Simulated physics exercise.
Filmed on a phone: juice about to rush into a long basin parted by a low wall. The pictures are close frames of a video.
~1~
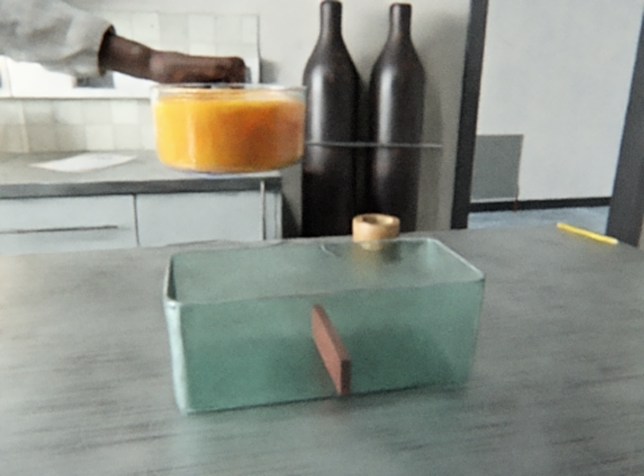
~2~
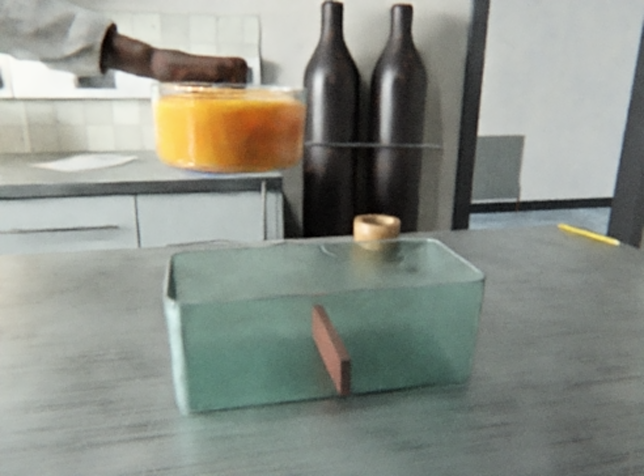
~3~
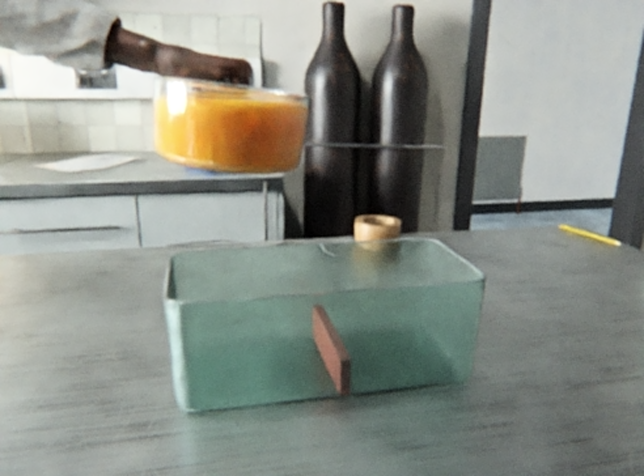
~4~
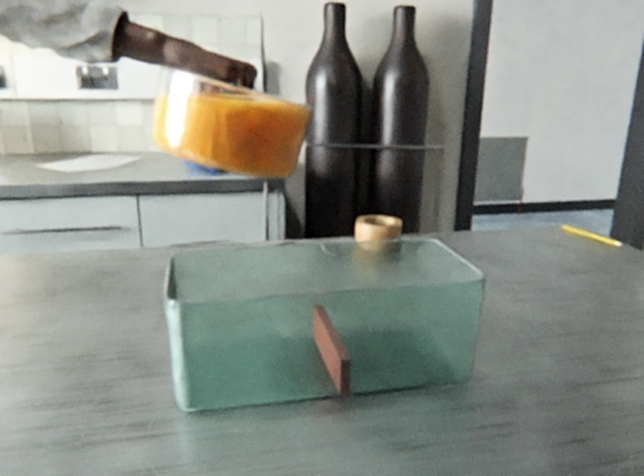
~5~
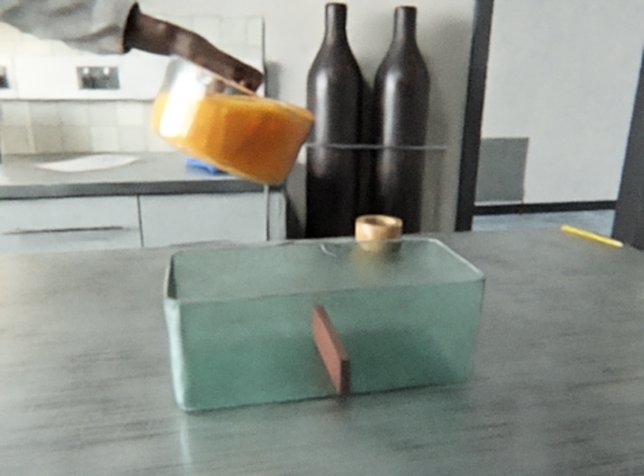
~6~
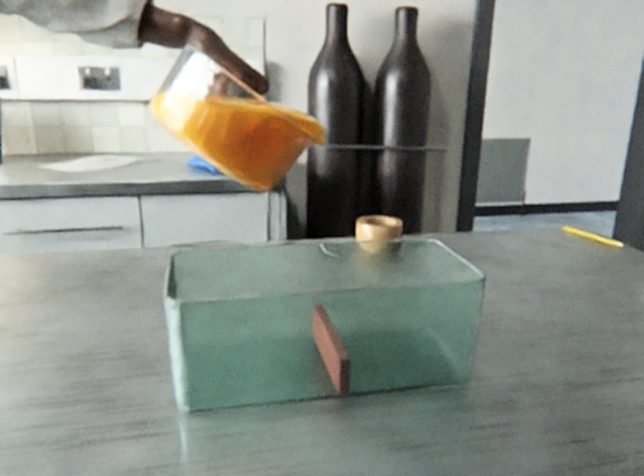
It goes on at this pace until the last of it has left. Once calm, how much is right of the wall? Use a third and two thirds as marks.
It comes to from a third to two thirds.
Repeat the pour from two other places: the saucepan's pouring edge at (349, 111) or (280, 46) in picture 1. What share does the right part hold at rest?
About 75 and 50 per cent.
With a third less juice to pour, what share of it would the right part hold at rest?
About 55 per cent.
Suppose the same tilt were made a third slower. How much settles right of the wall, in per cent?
Roughly 70 in a hundred.
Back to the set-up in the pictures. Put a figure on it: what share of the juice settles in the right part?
Near 55 %.
A moment on, the saucepan is tipped right over and 16 per cent is still to pour, 1 is left of the wall and 38 right of it.
Next, the saucepan is tipped right over and 2 per cent is still to pour, 25 is left of the wall and 63 right of it.
Then the saucepan is tipped right over and 0 per cent is still to pour, 39 is left of the wall and 58 right of it.
Later the saucepan is tipped right over and 0 per cent is still to pour, 42 is left of the wall and 56 right of it.
At rest 43 per cent lies left of the wall, 55 right of it and 2 outside.
